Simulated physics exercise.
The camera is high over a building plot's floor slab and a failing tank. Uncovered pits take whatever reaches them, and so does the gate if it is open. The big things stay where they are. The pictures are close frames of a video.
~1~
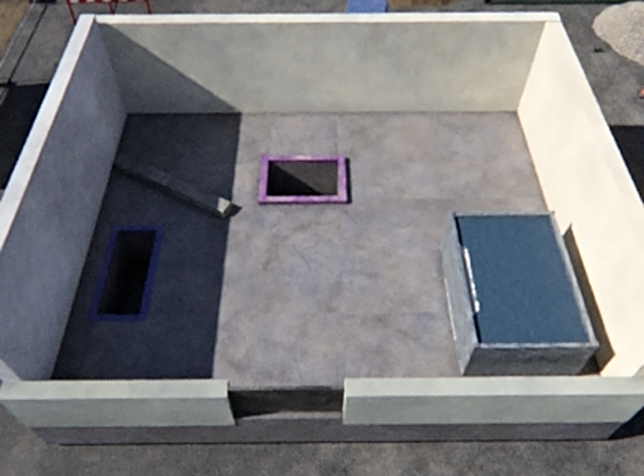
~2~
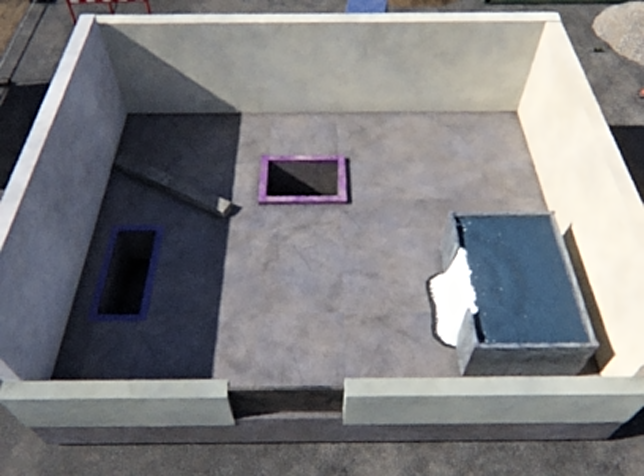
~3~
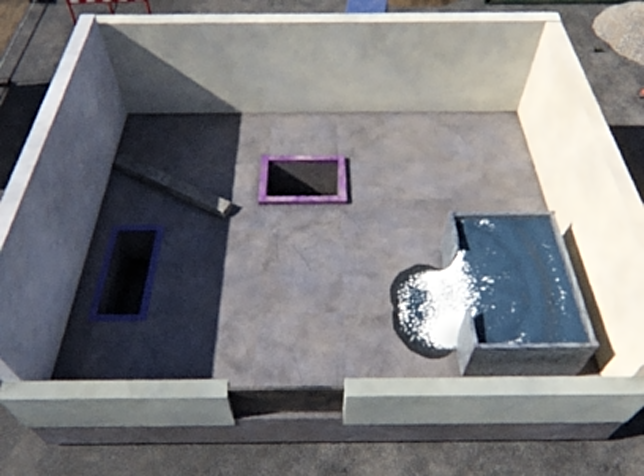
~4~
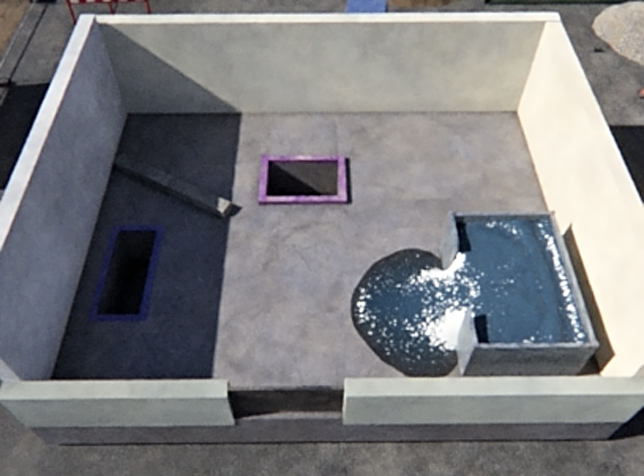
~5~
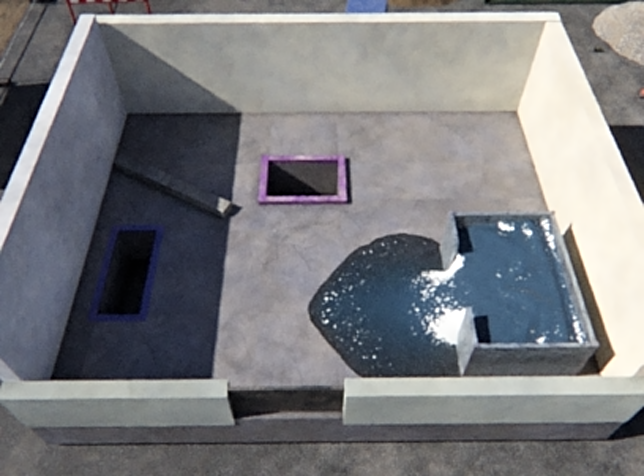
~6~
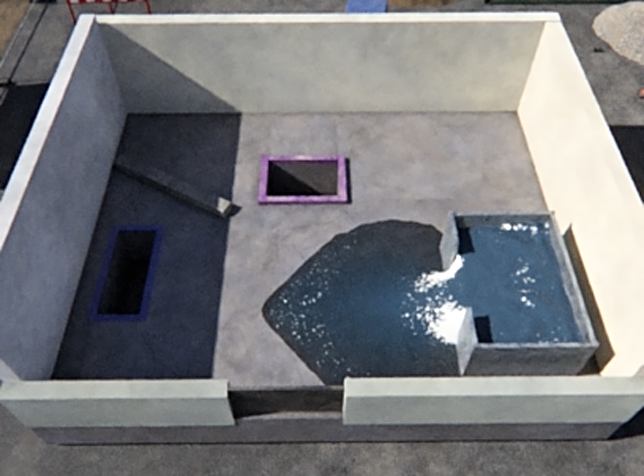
On a walled concrete floor, water pours from a tank and spreads left.
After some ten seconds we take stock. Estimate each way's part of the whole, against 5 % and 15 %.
The gate takes less than 5 %; the purple pit takes less than 5 %; the blue pit takes more than 15 %.
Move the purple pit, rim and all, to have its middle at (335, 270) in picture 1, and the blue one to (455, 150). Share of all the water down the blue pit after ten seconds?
Per cent: Blue 4.
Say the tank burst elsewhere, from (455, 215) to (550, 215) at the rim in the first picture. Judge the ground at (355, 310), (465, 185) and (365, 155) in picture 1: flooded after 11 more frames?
As listed: Not flooded, flooded, under water.
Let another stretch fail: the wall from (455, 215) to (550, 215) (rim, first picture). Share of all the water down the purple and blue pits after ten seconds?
Per cent: Purple 8, blue 4.
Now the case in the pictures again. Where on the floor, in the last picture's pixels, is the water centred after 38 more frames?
I would point to (298, 281).
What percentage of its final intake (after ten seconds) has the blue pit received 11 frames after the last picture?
I make it 10 per cent.
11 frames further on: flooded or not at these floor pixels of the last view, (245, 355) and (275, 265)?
As listed: Covered, under water.
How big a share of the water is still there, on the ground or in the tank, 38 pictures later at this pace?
Roughly 64 per cent.
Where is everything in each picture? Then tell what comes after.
In the first picture, still water in the water tank at (516, 277).
In the second picture, water pours out at (457, 298) and has run to (447, 342).
In the third picture, water pours out at (457, 299) and has run to (401, 331).
In the fourth picture, water pours out at (457, 299) and has run to (357, 318).
In the fifth picture, water pours out at (457, 299) and has run to (313, 311).
In the sixth picture, water pours out at (457, 299) and has run to (270, 315).
A moment on, water covers 40 % of the floor; the gate 0 %, the purple pit 0 %, the blue pit 0 %.
Next, water covers 50 % of the floor; the gate 0 %, the purple pit 0 %, the blue pit 5 %.
Then, water covers 60 % of the floor; the gate 0 %, the purple pit 1 %, the blue pit 14 %.
Later, water covers 60 % of the floor; the gate 0 %, the purple pit 1 %, the blue pit 35 %.
In the end, water covers 70 % of the floor; the gate 0 %, the purple pit 1 %, the blue pit 51 %.
